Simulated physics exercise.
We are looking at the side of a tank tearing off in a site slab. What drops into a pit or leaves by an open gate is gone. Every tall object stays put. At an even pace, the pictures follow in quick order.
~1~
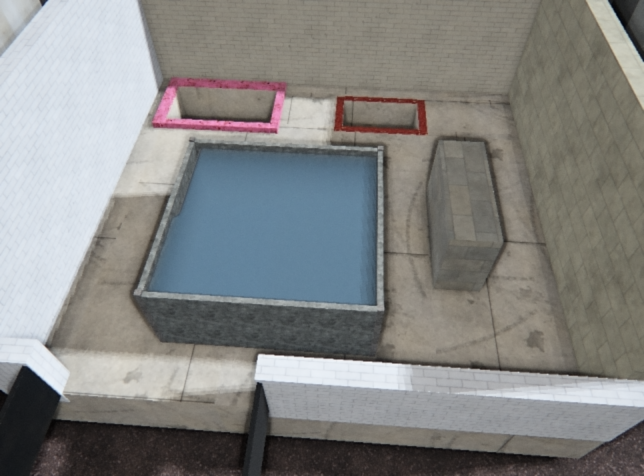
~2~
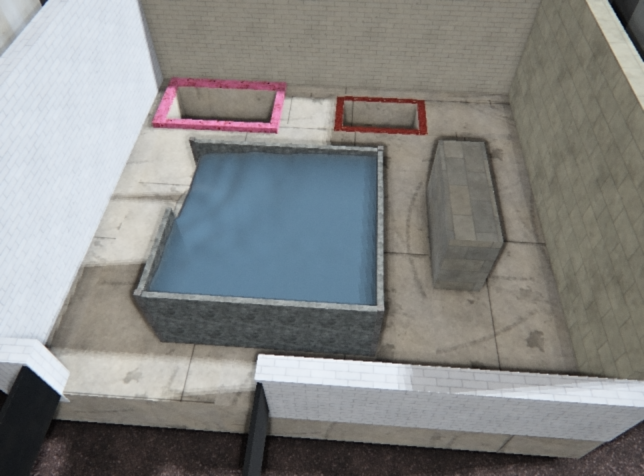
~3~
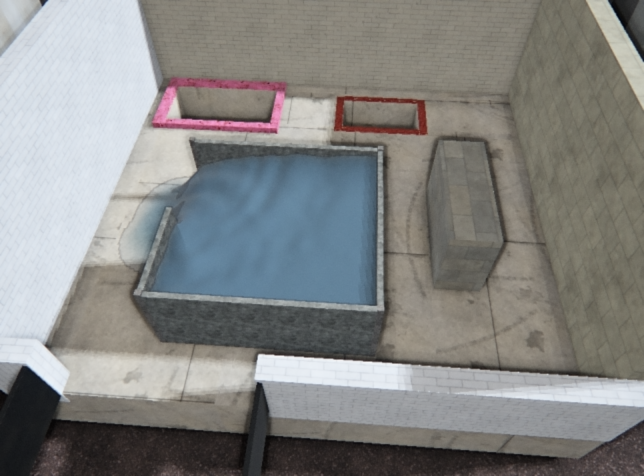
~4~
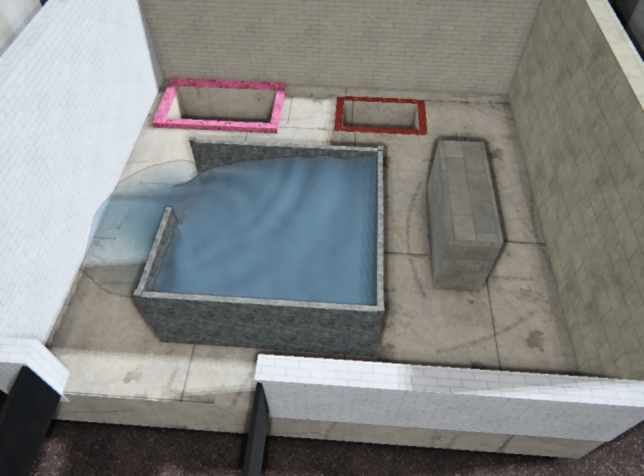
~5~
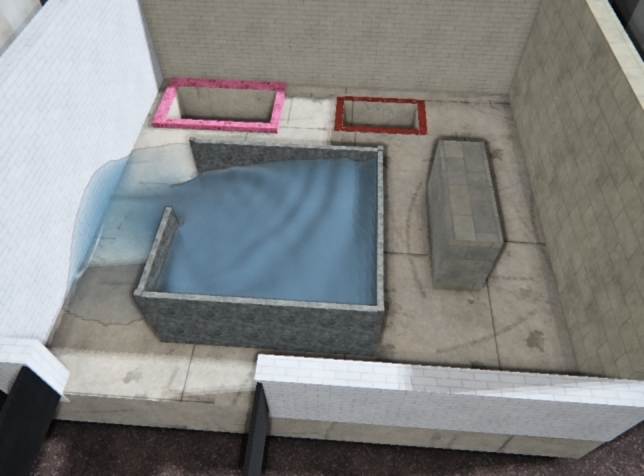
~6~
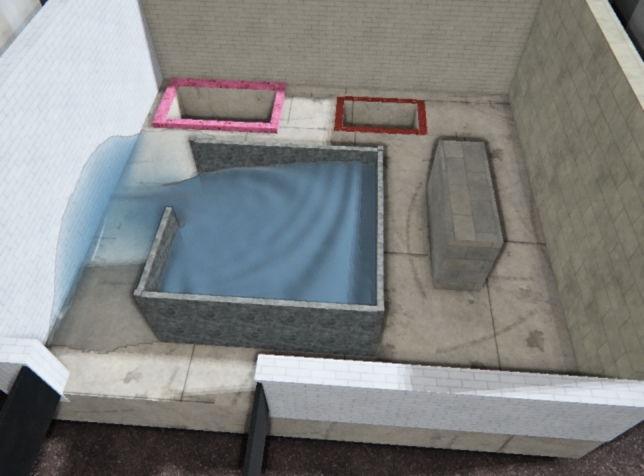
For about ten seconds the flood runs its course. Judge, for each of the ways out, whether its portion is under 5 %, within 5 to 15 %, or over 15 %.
My judgement: The gate's portion is over 15 %; the pink pit's portion is over 15 %; the red pit's portion is under 5 %.
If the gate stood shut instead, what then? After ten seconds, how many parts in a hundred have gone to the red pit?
Some 10 in a hundred for red.
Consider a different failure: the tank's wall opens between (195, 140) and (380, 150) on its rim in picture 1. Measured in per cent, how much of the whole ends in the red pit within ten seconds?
Per cent to red: 40.
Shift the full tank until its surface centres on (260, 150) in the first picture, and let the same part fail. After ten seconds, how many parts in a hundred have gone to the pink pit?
The pink pit gets around 35 per cent.
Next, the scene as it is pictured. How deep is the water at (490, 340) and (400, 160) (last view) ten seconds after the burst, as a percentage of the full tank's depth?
Close to 4 per cent for the first and close to 4 per cent for the second.
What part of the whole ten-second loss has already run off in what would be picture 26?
Estimated share: Close to 50 %.
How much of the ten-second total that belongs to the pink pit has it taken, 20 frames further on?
By then roughly 60 percent of the ten-second total is in.
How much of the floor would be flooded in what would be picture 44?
Roughly 80 %.
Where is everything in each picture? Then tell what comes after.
In the first picture, the open tank at (274, 218) is whole and still.
In the second picture, water pours out at (194, 207) and has run to a hidden place.
In the third picture, the front is at (129, 257), out from the gap at (195, 211).
In the fourth picture, water pours out at (196, 213) and has run to (87, 255).
In the fifth picture, water pours out at (196, 213) and has run to (66, 300).
In the sixth picture, the front is at (50, 338), out from the gap at (196, 212).
A moment on, water covers 20 % of the floor; the gate 0 %, the pink pit 1 %, the red pit 0 %.
Next, water covers 35 % of the floor; the gate 4 %, the pink pit 8 %, the red pit 0 %.
Then, water covers 55 % of the floor; the gate 11 %, the pink pit 16 %, the red pit 0 %.
Later, water covers 80 % of the floor; the gate 21 %, the pink pit 24 %, the red pit 1 %.
In the end, water covers 90 % of the floor; the gate 28 %, the pink pit 28 %, the red pit 3 %.
